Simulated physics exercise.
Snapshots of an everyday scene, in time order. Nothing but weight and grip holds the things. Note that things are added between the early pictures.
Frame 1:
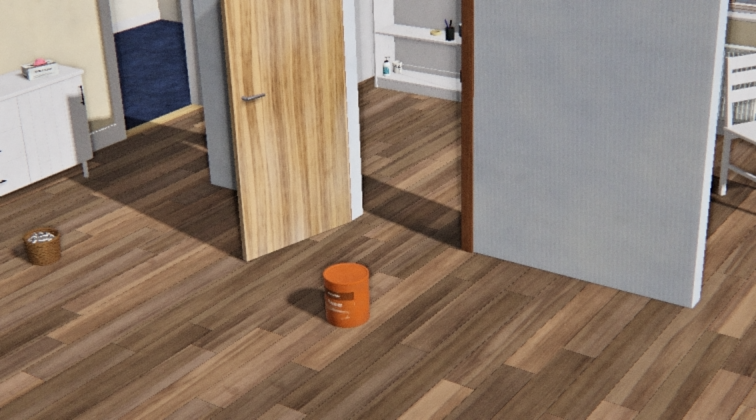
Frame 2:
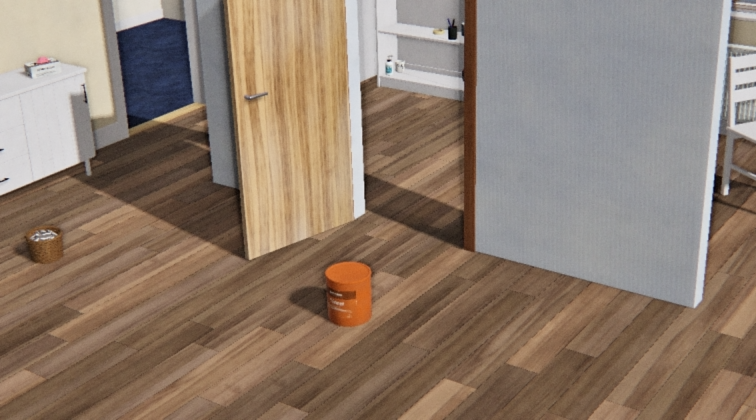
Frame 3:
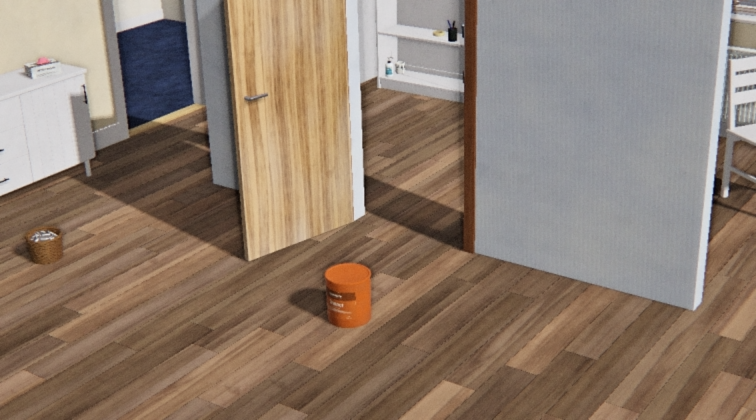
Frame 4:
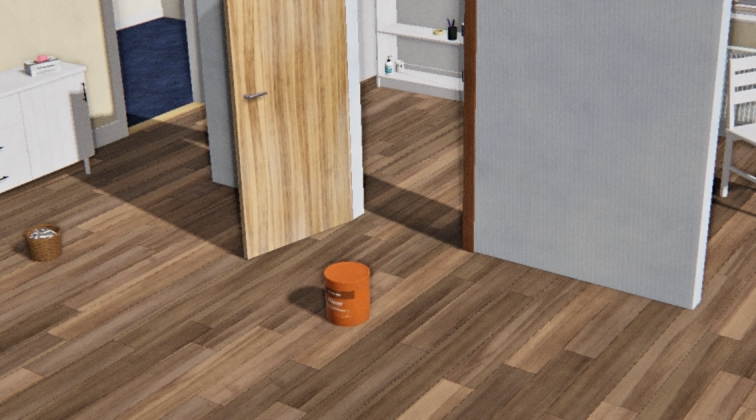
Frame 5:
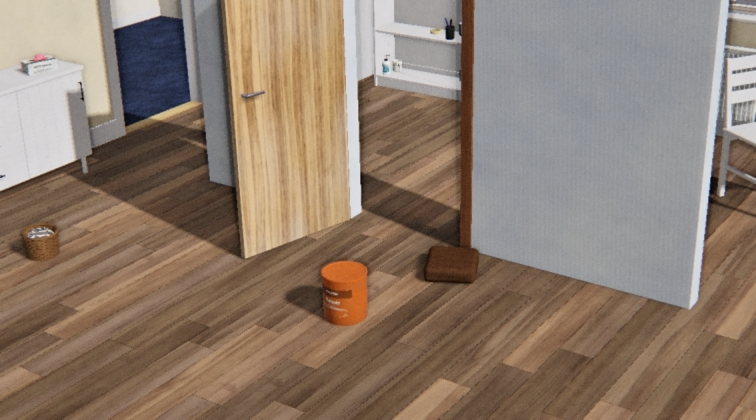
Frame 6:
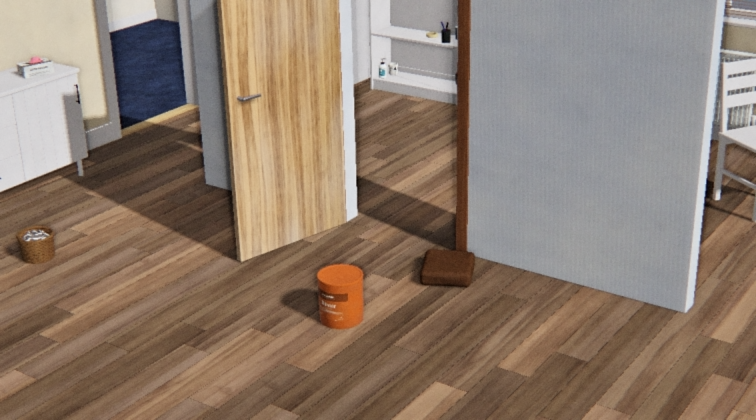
At first, an orange pail sits on the wood floor in front of a wide-open door, with a small brown basket near a white cabinet at left. Then a flat brown cushion appears on the floor right of the pail, beside the wall's edge, while everything else stays practically still.
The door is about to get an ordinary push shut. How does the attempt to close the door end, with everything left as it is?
The door ends up flush with the frame.
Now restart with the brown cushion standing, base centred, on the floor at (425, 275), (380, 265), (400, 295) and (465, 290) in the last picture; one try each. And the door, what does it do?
1: Swings home; 2: Stays ajar; 3: Swings home; 4: Swings home.
Then, 1.00 s after the last picture, door 65° open.
Then, 1.50 s after the last picture, door 27° open.
At rest, door 0° open; both in place. Seen from the same camera at the end, brown cushion near (461, 268).
